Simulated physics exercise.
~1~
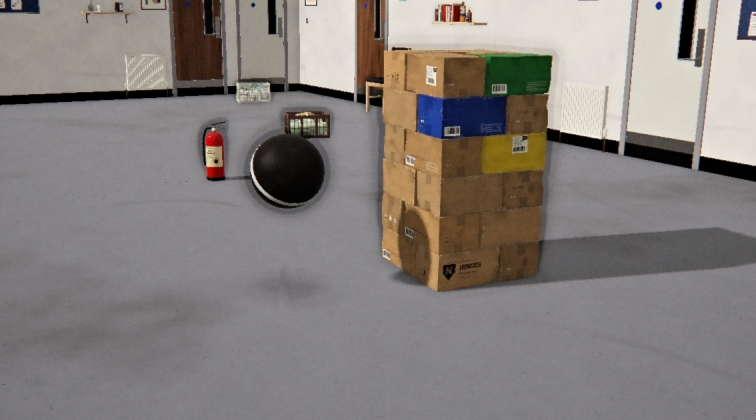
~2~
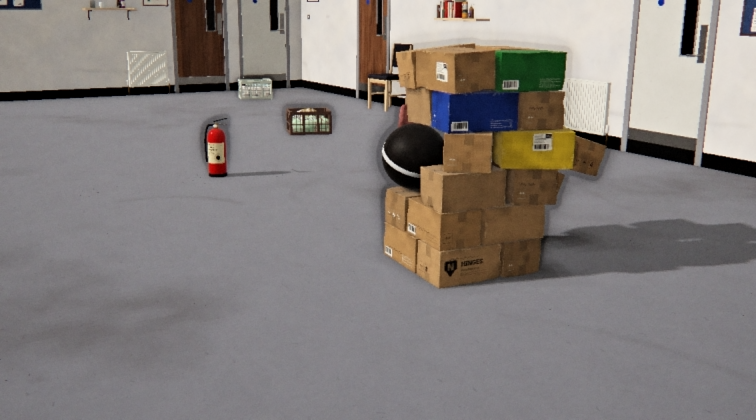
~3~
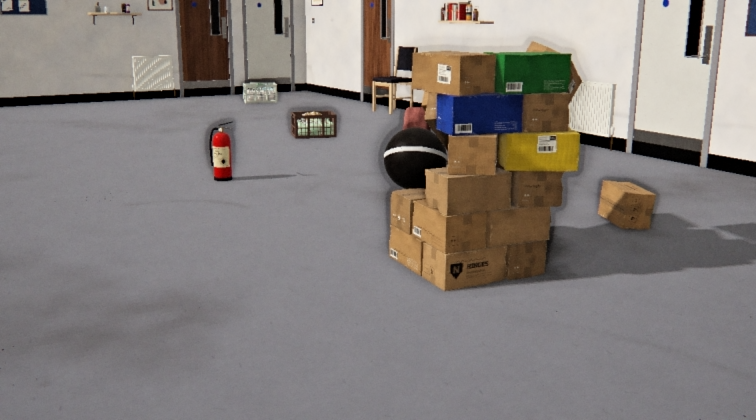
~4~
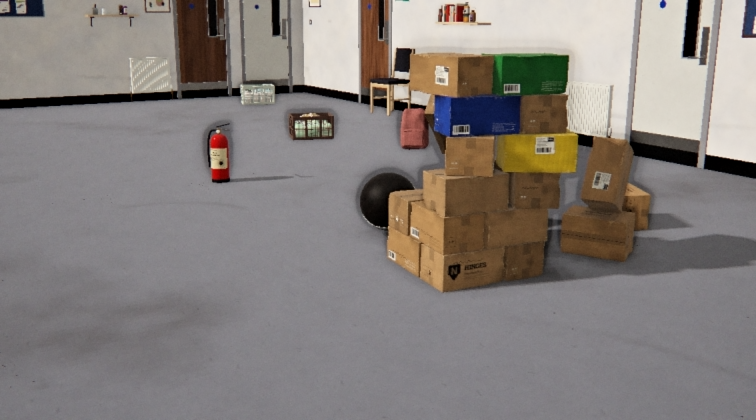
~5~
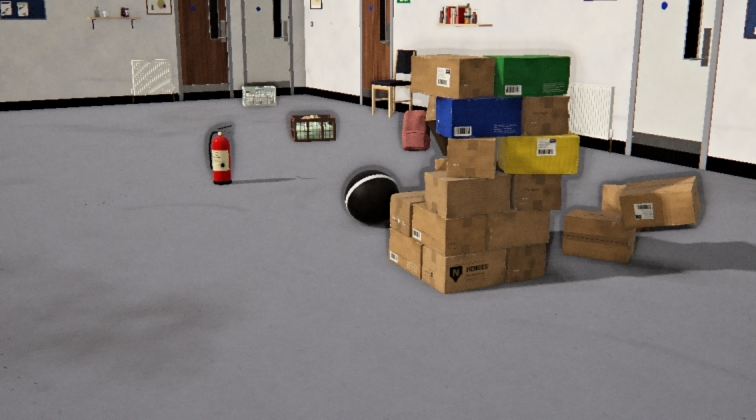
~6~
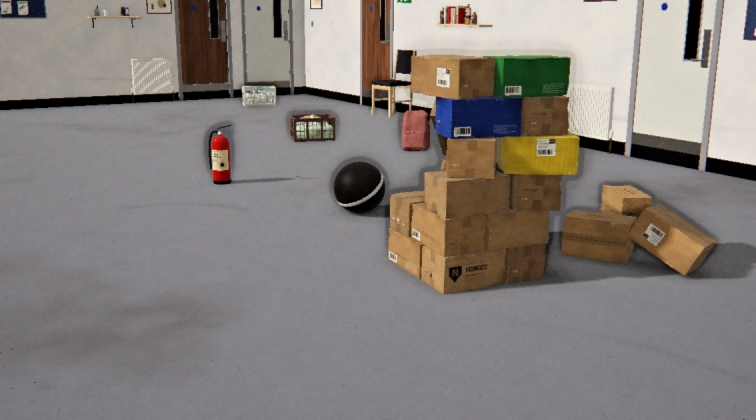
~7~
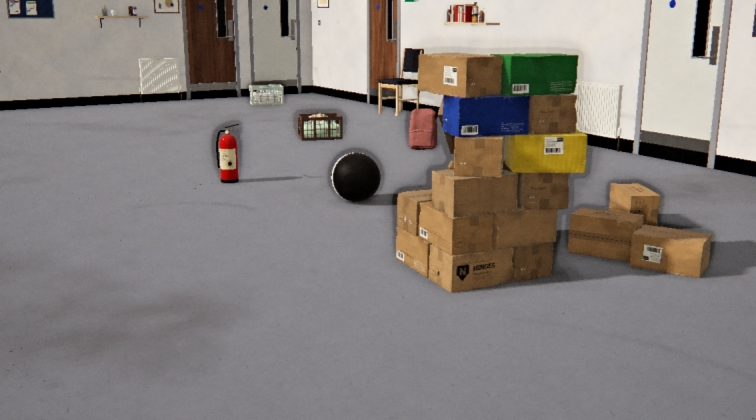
A black ball knocks several cartons from a stack and rolls back, leaving the stack standing.
